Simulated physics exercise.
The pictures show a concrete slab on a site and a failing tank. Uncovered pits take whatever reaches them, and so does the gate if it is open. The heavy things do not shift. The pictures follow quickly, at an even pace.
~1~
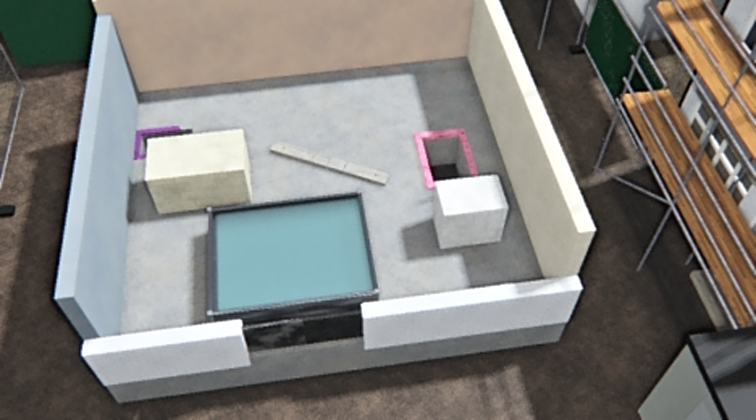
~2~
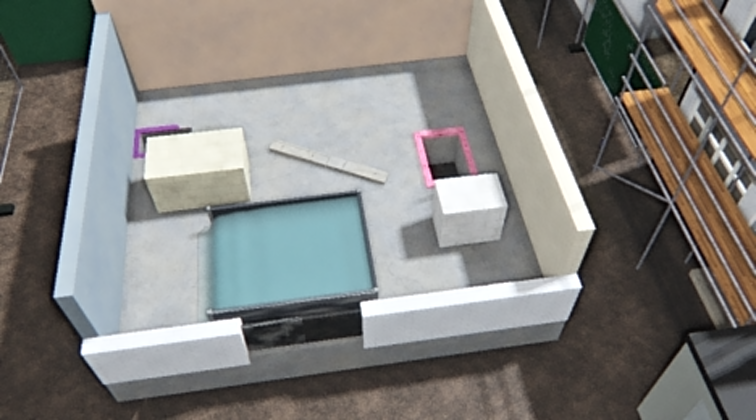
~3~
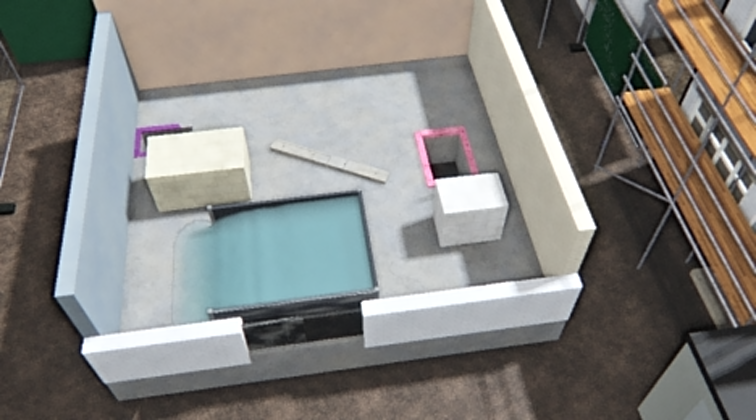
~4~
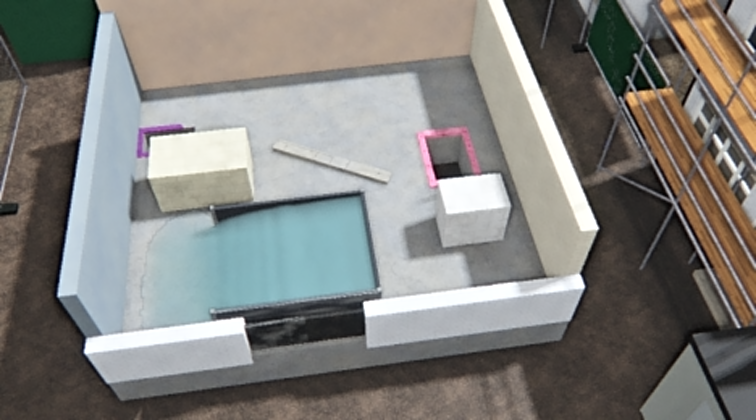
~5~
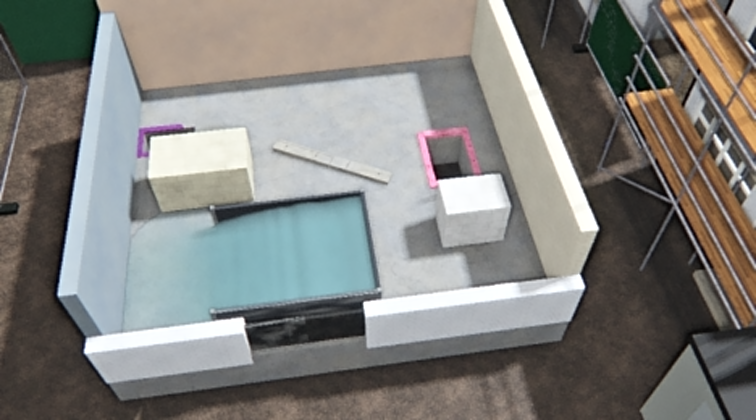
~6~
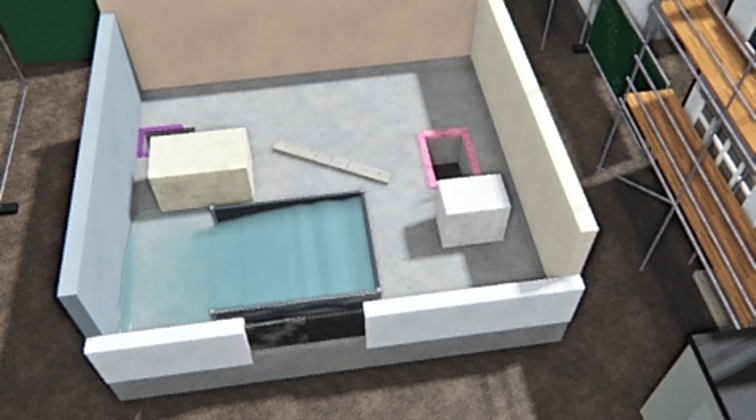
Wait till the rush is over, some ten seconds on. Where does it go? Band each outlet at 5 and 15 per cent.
One by one: The gate takes less than 5 %; the purple pit takes more than 15 %; the pink pit takes less than 5 %.
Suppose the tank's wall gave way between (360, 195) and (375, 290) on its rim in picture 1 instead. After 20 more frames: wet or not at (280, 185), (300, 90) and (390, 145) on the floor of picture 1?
One after the other: Free of water, dry, flooded.
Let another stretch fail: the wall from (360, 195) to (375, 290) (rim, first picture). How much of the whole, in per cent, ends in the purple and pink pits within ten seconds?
Roughly, in per cent: Purple 4, pink 15.
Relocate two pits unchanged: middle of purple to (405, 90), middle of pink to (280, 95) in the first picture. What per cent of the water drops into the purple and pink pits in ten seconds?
Roughly, in per cent: Purple 0, pink 8.
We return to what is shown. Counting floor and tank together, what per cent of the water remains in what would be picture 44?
Close to 80 %.
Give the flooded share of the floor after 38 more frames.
Close to 45 %.
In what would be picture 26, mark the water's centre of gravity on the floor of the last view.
Roughly at (217, 270).
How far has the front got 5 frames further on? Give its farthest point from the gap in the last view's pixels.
Close to (137, 167).
A moment on, water covers 15 % of the floor; the gate 0 %, the purple pit 0 %, the pink pit 0 %.
Next, water covers 15 % of the floor; the gate 0 %, the purple pit 1 %, the pink pit 0 %.
Then, water covers 25 % of the floor; the gate 0 %, the purple pit 10 %, the pink pit 0 %.
Later, water covers 45 % of the floor; the gate 0 %, the purple pit 20 %, the pink pit 0 %.
In the end, water covers 60 % of the floor; the gate 0 %, the purple pit 26 %, the pink pit 0 %.
